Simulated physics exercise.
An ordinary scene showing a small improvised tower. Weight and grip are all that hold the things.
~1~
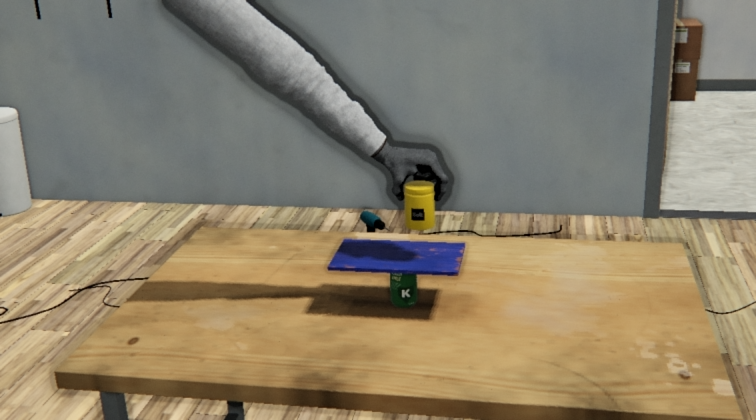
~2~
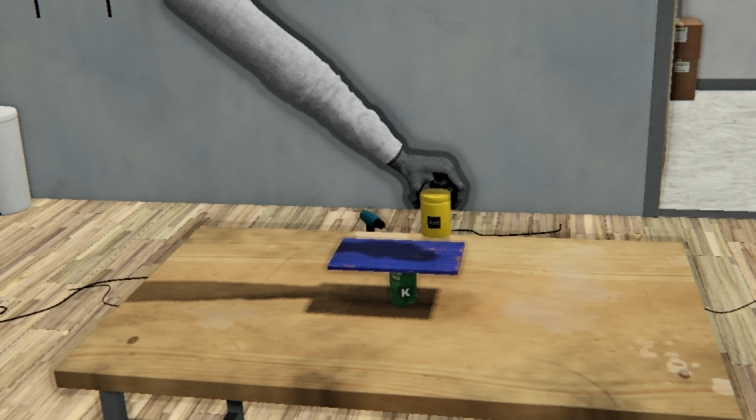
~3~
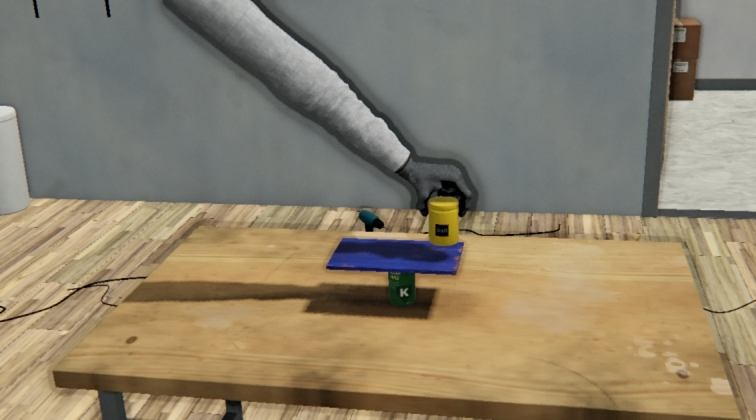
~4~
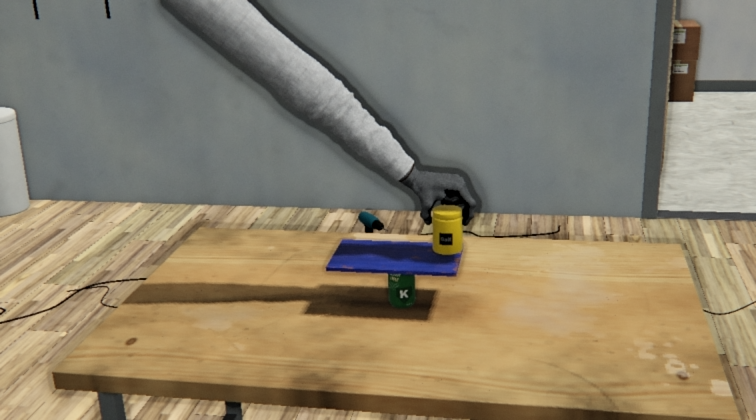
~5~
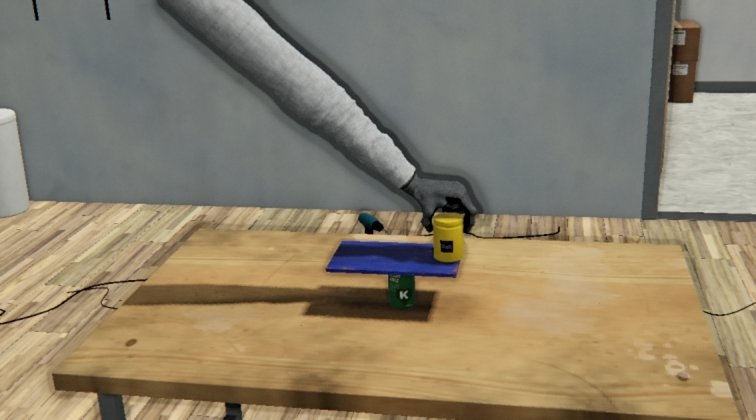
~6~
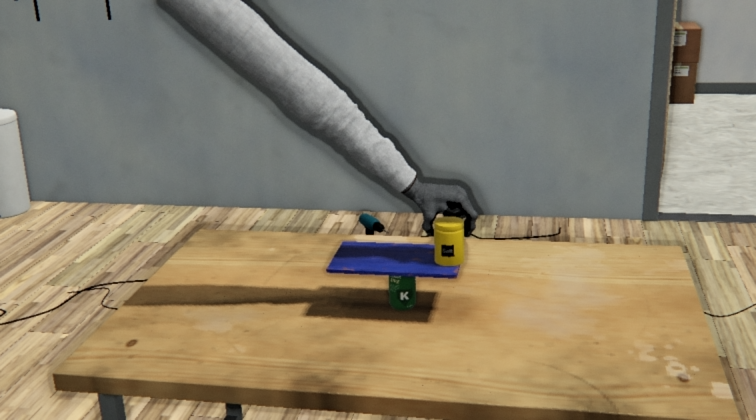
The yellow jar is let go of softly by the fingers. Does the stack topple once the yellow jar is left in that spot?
The tower does not remain standing.
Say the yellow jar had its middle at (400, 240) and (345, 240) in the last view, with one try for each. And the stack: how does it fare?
Try one: The stack remains standing; try two: The stack collapses.
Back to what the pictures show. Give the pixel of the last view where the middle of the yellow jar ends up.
End position: Approximately (493, 303).
Then, 0.40 s on from there, yellow jar now fallen; blue board turned 61° from how it was put.
Then, 0.60 s on from there, blue board turned 67° from how it was put.
Then, 0.90 s on from there, blue board now fallen; green can on its side.
In the end, fallen, yellow jar and blue board; toppled in the stack, green can. At the end, from the last picture's camera, yellow jar near (493, 302). The stack gives way.
